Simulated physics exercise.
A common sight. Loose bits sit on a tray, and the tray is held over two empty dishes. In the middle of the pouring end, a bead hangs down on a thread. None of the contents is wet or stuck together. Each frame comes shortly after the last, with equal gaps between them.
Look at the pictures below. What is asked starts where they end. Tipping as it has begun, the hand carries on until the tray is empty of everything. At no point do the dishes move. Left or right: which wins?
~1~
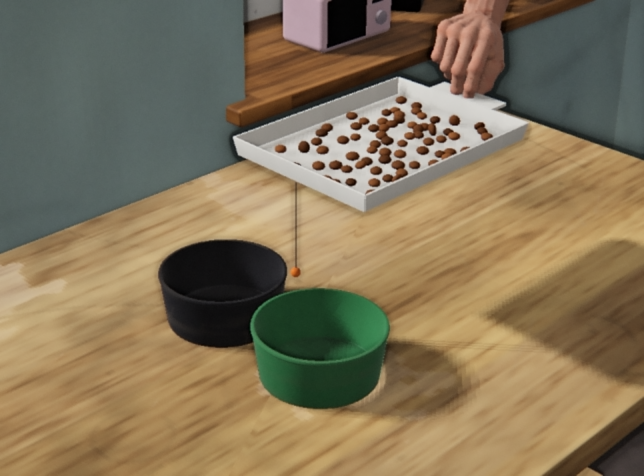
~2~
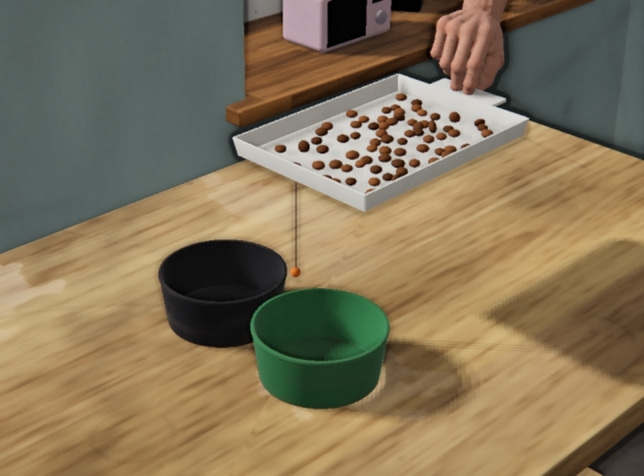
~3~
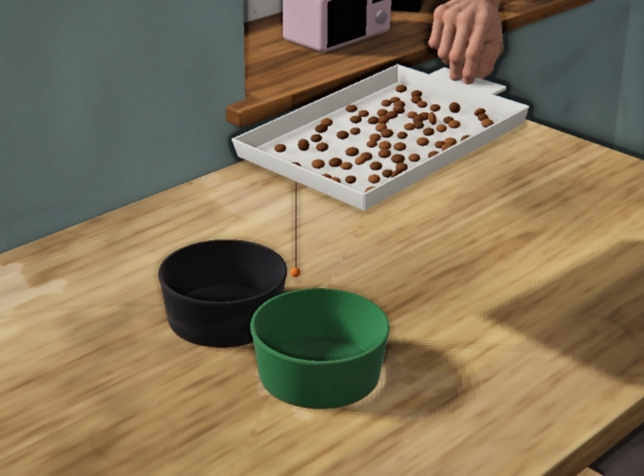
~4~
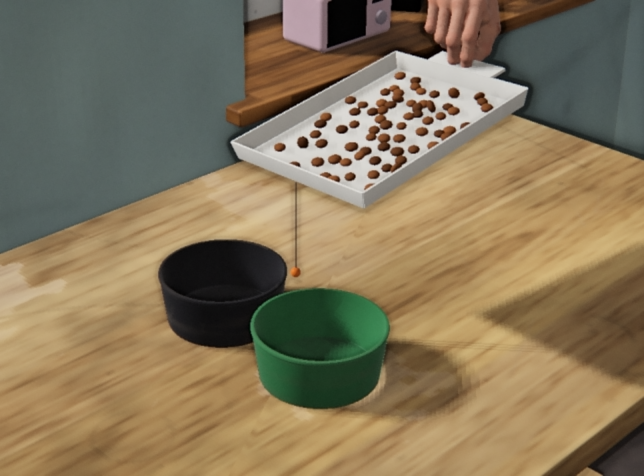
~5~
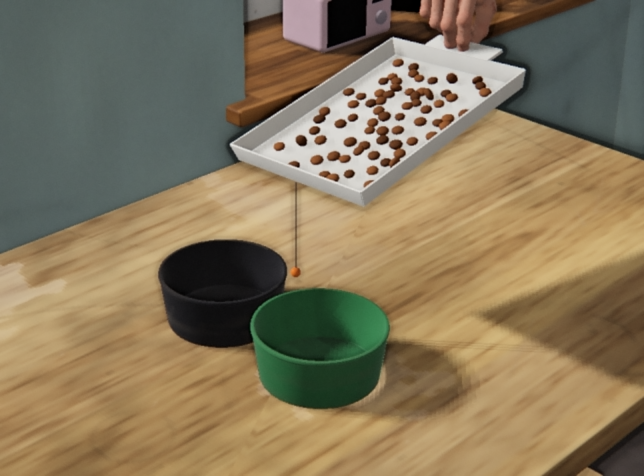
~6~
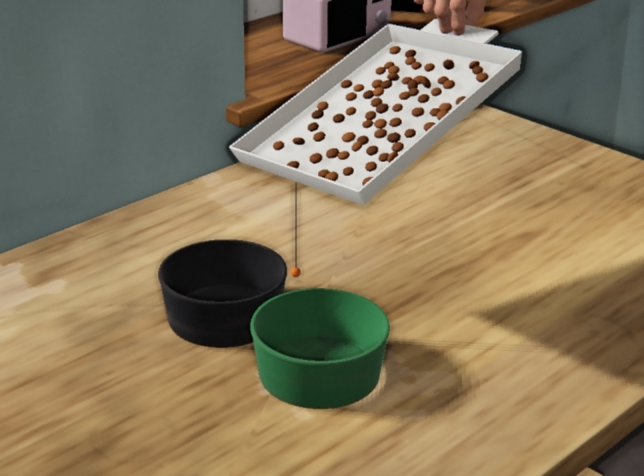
The left dish.
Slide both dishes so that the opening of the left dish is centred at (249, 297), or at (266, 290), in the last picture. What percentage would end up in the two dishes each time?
First 70 %, then 70 %.
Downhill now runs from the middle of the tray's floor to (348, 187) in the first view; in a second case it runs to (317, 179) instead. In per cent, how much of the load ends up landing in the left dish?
Somewhere close to 0 % the first time, 30 % the second.
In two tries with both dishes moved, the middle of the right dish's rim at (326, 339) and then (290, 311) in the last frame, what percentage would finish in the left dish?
You'd get 90 in a hundred the first time and 60 in a hundred the second.
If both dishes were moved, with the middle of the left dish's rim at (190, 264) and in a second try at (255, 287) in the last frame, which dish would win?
First try: The leftmost dish. Second try: The leftmost dish.
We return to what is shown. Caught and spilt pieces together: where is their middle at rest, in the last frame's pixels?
Somewhere around (216, 317) in the final view.
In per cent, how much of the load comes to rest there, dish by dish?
Per hundred pieces: Left dish roughly 80, right dish roughly 10.
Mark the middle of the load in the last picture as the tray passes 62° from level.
Close to (286, 151).
Soon, tray tipped steeply; all on the tray.
A while on, tray tipped past a quarter turn; most on the tray; a small part in the left dish; a small part in the air.
Towards the end, tray tipped past a quarter turn; a small part in the right dish; most in the left dish; a small part outside both.
Finally, tray tipped past a quarter turn; a small part in the right dish; most in the left dish; a small part outside both.
